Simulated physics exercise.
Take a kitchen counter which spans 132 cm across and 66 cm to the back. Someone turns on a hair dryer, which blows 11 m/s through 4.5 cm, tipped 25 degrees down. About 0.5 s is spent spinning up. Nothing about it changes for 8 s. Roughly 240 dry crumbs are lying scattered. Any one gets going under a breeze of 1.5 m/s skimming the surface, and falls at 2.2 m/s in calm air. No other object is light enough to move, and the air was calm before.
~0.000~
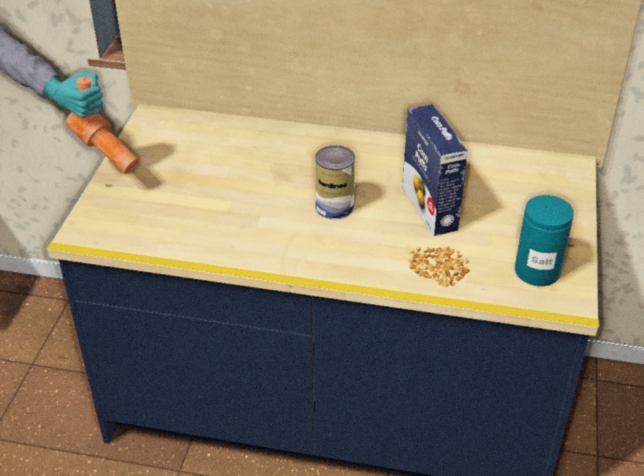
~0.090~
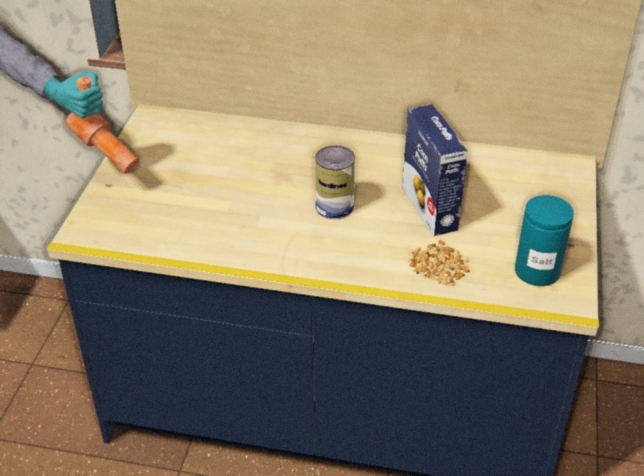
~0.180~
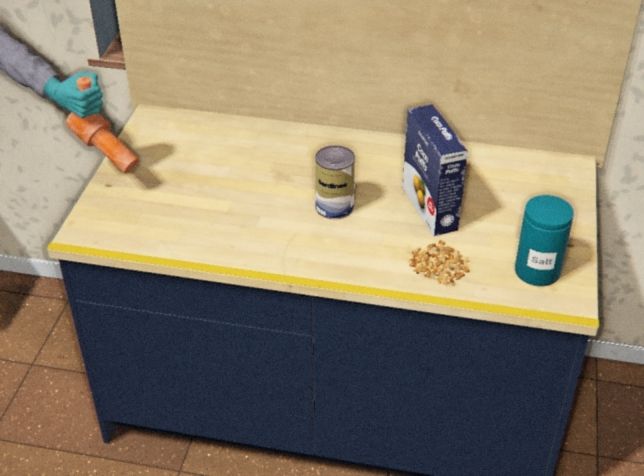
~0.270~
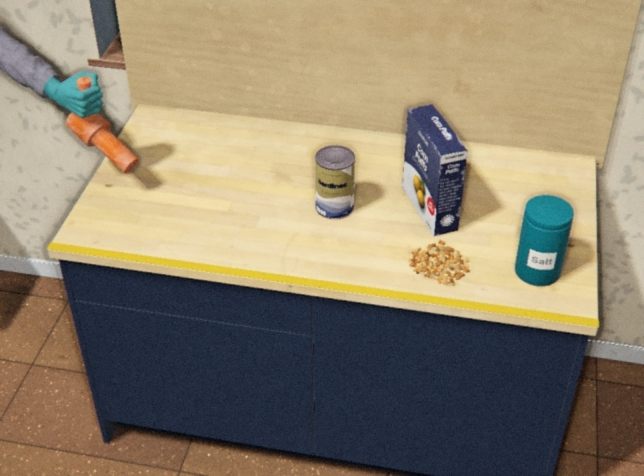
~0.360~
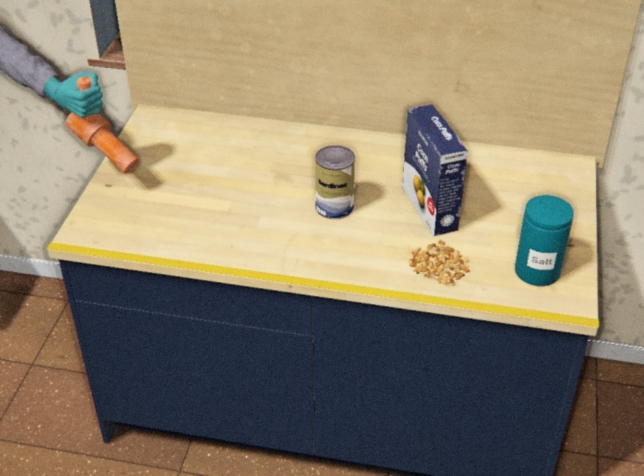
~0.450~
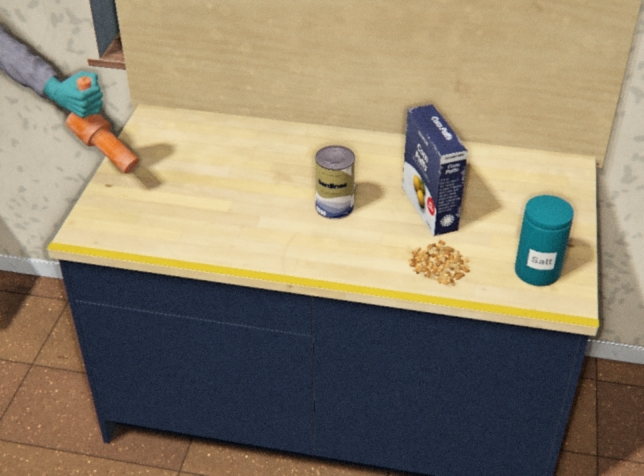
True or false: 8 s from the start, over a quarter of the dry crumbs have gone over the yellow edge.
False.
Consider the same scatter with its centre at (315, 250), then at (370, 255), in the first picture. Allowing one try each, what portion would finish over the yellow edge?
70 %, 40 %.
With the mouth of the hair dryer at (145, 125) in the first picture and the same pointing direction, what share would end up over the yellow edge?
You'd be looking at something like 40 in a hundred.
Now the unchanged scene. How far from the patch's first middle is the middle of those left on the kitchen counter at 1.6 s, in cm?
I'd say close to 25 cm.
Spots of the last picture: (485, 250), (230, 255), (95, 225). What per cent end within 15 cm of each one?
Taking the spots one by one, around 20 %, 0 % and 0 %.
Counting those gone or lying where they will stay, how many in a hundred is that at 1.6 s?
Near 60 %.
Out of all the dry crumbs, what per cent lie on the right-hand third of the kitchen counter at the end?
About 50 percent.
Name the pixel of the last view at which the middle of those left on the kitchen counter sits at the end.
The middle lands close to (548, 288) in pixels.
After 1.6 s the count stands so, 7 % are over the yellow edge; the middle of those still in play is near (550, 290).
After 2.6 s the count stands so, 7 % are over the yellow edge; the middle of those still in play is near (555, 289).
After 4.4 s the count stands so, 7 % are over the yellow edge; the middle of those still in play is near (553, 288).
After 8.0 s, at the end, 7 % are over the yellow edge; the middle of those still in play is near (548, 288).
